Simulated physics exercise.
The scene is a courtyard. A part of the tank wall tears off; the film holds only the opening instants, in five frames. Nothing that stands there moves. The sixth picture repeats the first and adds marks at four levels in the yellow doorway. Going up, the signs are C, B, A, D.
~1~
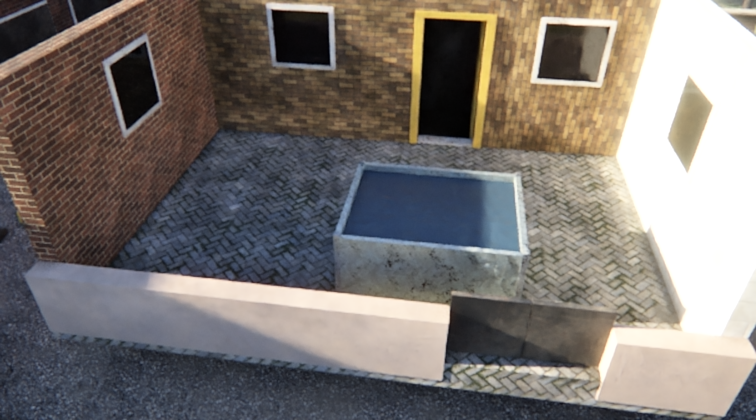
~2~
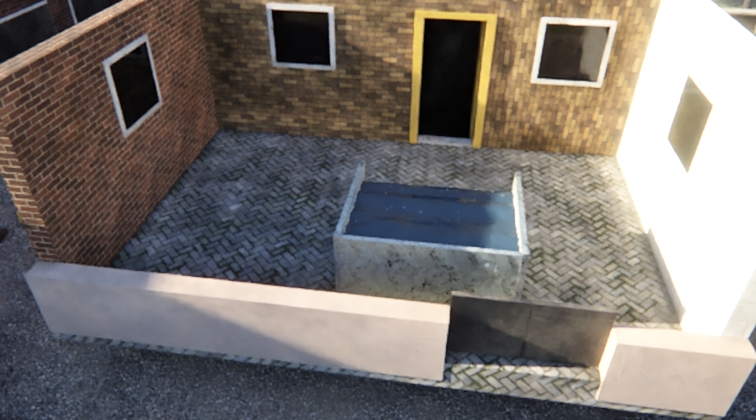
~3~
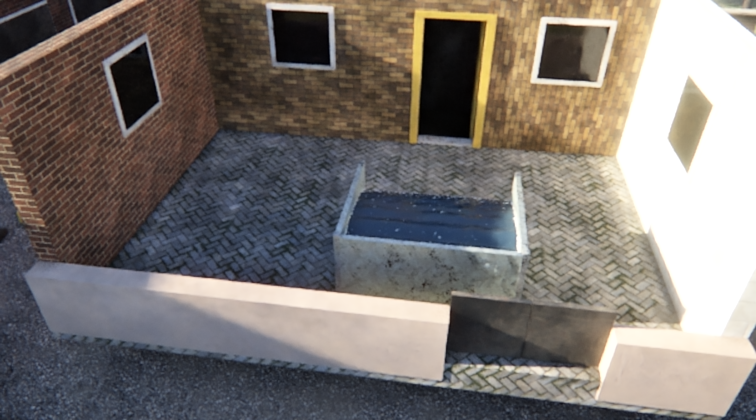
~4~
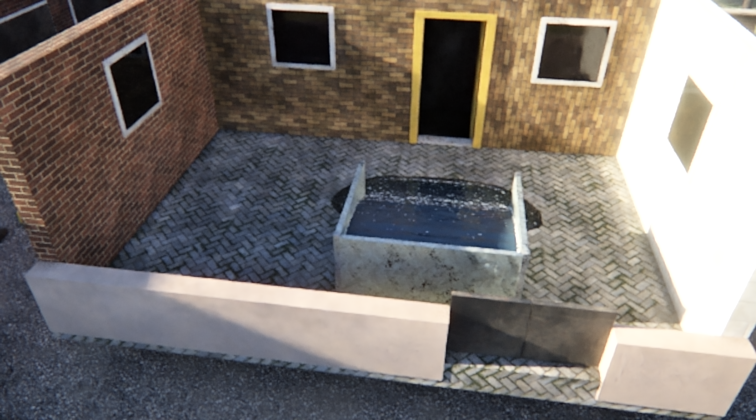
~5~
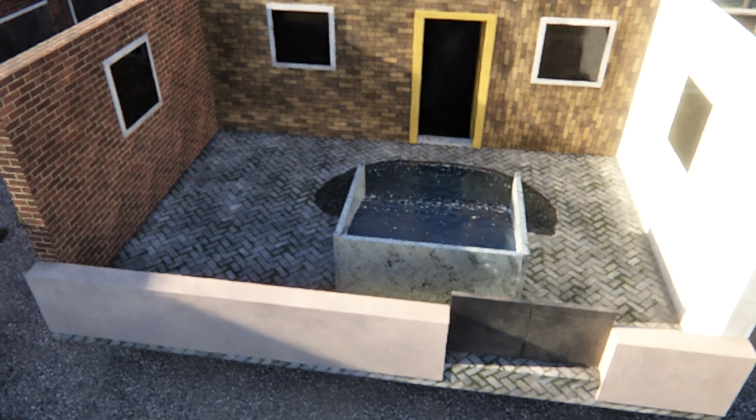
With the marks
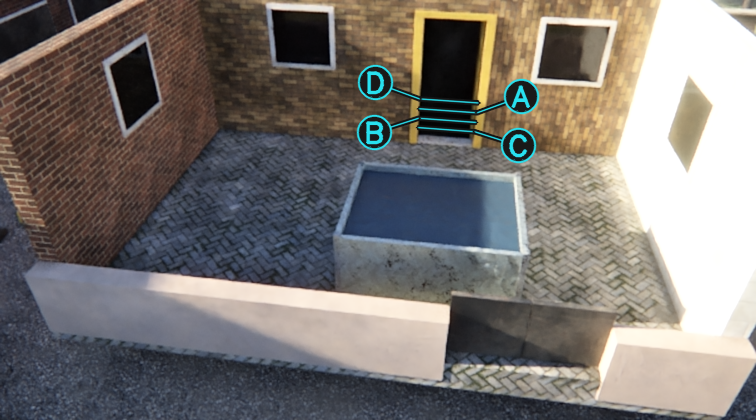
Water pouring from the open back of a stone tank and spreading across courtyard paving toward a yellow doorway, the gate shut.
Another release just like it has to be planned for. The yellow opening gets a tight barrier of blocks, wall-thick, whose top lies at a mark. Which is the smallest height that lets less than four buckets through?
Go for B.
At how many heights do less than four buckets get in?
Three of them.
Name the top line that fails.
The answer is C.
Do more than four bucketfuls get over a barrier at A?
No, that is safe.
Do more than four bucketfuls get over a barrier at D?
No, that is safe.
On the marked copy, A at (447, 110); B at (447, 120); C at (446, 129); D at (448, 100); from the bottom up C, B, A, D.
With A, nothing gets over.
With B, a bucket or two gets in.
With C, about 12 bucketfuls get in.
With D, nothing gets over.
